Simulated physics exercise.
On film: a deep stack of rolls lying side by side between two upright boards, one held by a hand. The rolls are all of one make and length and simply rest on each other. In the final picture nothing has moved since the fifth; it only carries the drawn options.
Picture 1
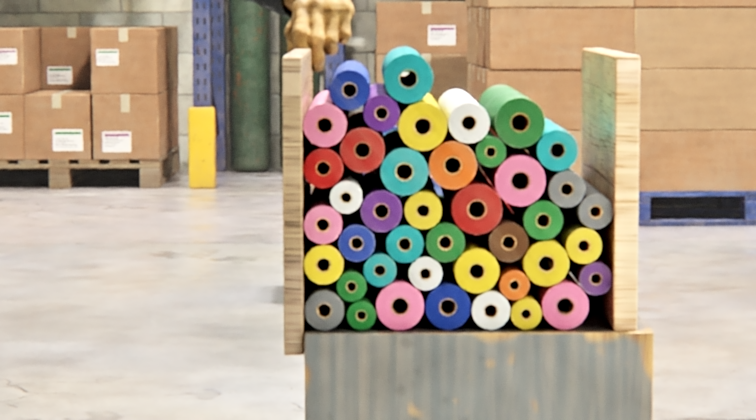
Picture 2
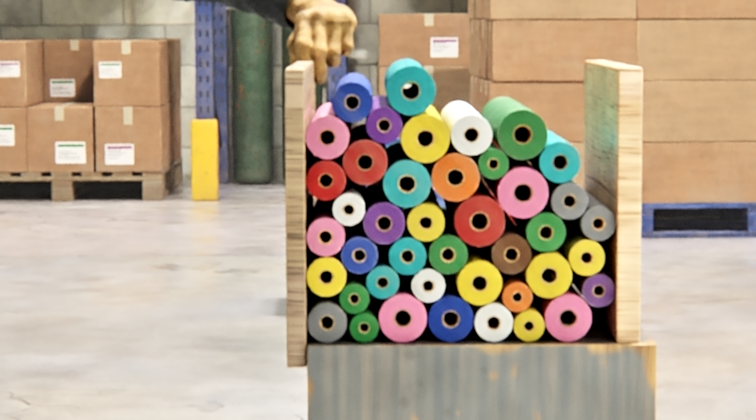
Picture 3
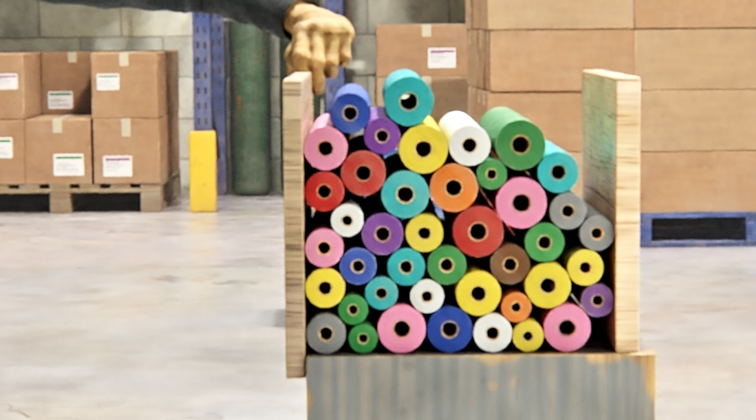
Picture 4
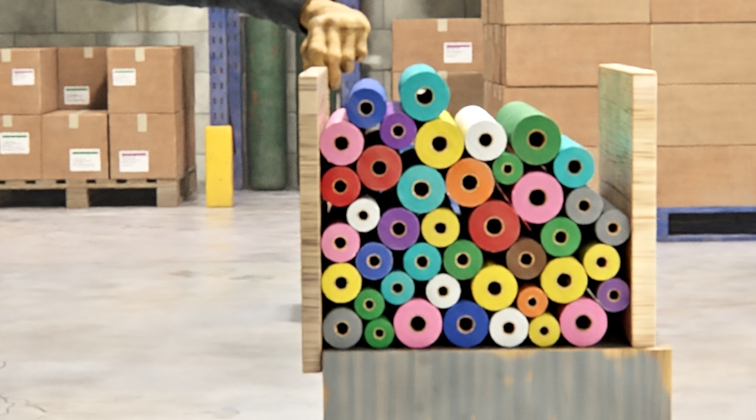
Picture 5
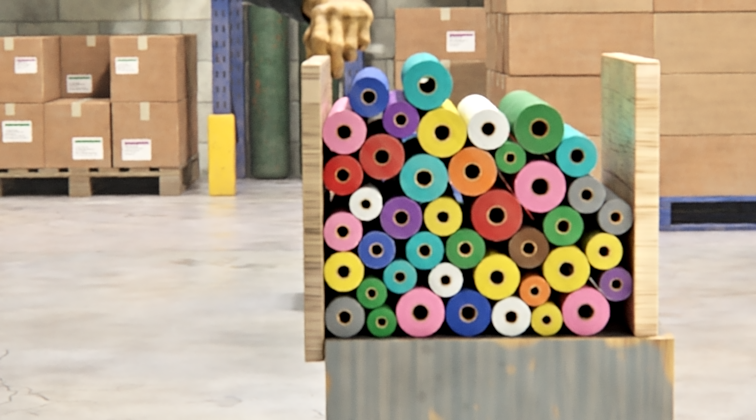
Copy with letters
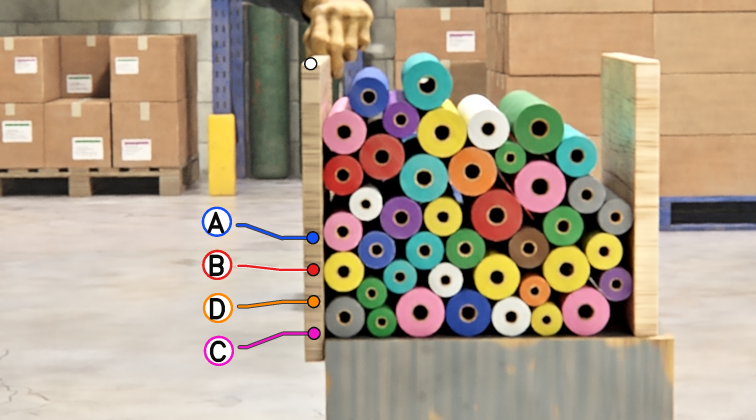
The camera wavers slightly, lifting, then edging left and dipping again, as it faces the ends of a stack of rolls in a warehouse with cartons on pallets behind. Pink, red, yellow, blue, green, turquoise, white and other coloured rolls lie between two upright wooden boards above a grey base. A tan-gloved hand on a dark-sleeved arm stays near the left board's top, and the rolls show no visible shifting.
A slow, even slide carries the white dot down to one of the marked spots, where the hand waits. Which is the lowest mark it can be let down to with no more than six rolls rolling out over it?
The last mark within the limit is A.
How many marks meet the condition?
The number is one.
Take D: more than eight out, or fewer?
It loses more than eight.
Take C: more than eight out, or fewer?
At C, more than eight.
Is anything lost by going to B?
Yes.
On the copy, A at (313, 238); B at (313, 270); C at (314, 334); D at (314, 302); the white dot at (311, 64).
On A. First, top of the board (322, 138).
Then, top of the board (323, 226).
Finally, top of the board (323, 237), three out over the board.
By contrast, B more than six out over the board; C more than six out over the board; D more than six out over the board.
